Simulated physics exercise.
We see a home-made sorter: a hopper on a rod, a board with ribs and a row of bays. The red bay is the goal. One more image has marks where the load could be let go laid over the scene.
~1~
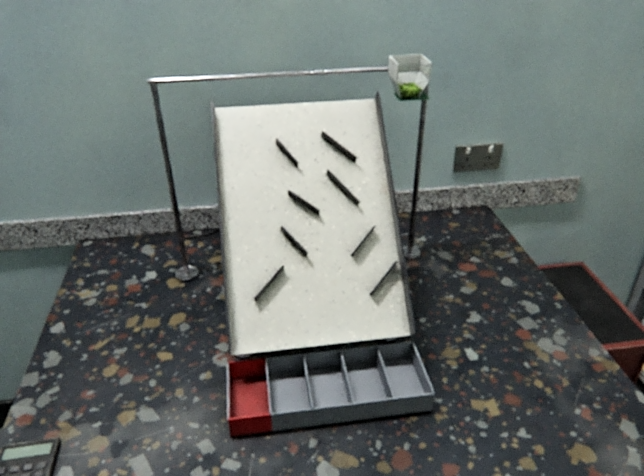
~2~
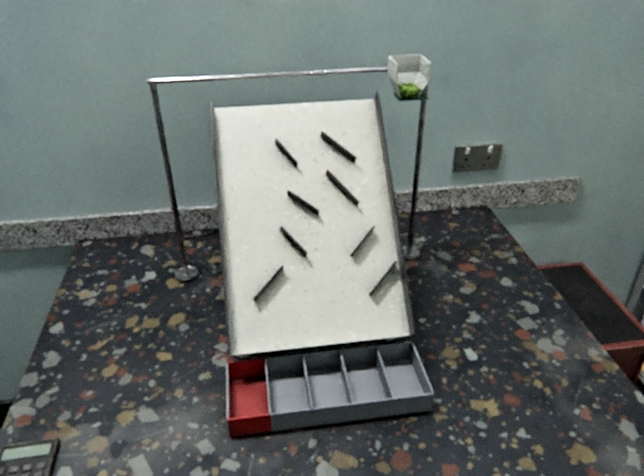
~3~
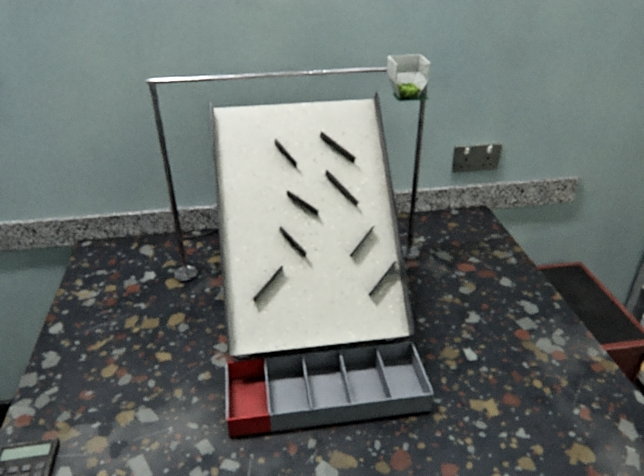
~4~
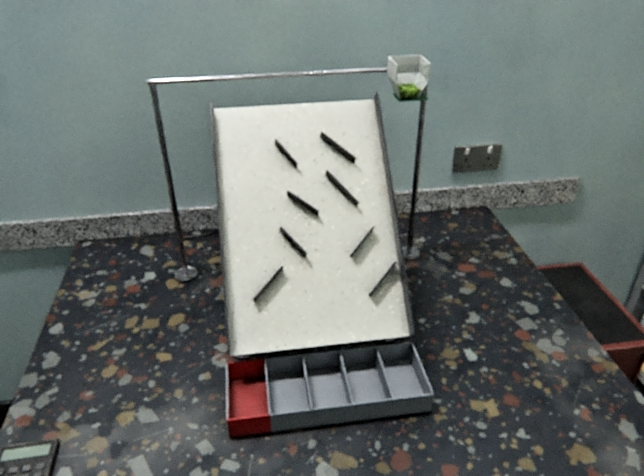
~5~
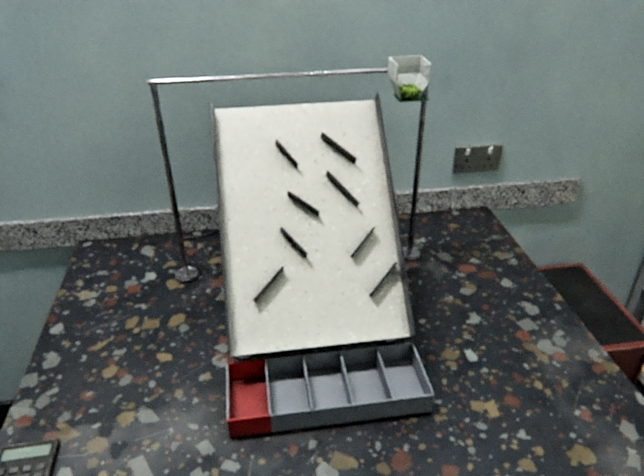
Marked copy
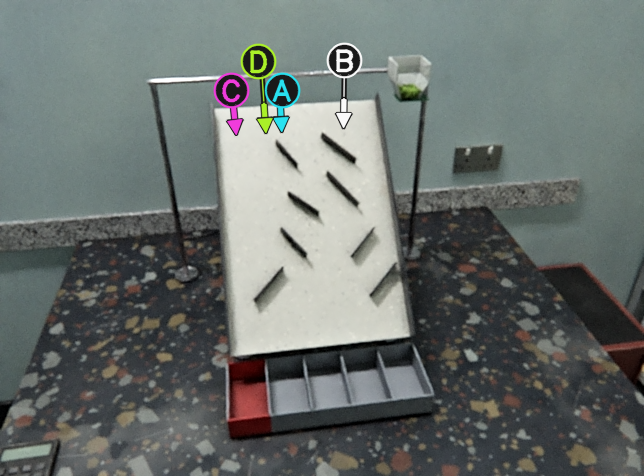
Nothing moves as a small hopper of green peas sits on a rod above a ribbed white board and a row of bays.
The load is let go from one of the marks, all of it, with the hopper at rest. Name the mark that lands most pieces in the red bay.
Mark C does it best.
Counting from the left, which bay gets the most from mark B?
The third from the left.
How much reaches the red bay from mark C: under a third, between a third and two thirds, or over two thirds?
Over two thirds.
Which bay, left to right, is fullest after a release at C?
The first from the left.
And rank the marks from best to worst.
C, D, A, B.
On the marked copy, mark A meets the board at (281, 126); mark B meets the board at (343, 122); mark C meets the board at (235, 129); mark D meets the board at (265, 127).
For mark A, about a quarter in the red bay, about two thirds in other bays, a small part outside the box.
For mark B, none in the red bay, nearly all in other bays, a small part outside the box.
For mark C, most in the red bay, a small part in other bays, a small part outside the box.
For mark D, about two thirds in the red bay, about a quarter in other bays, a small part outside the box.
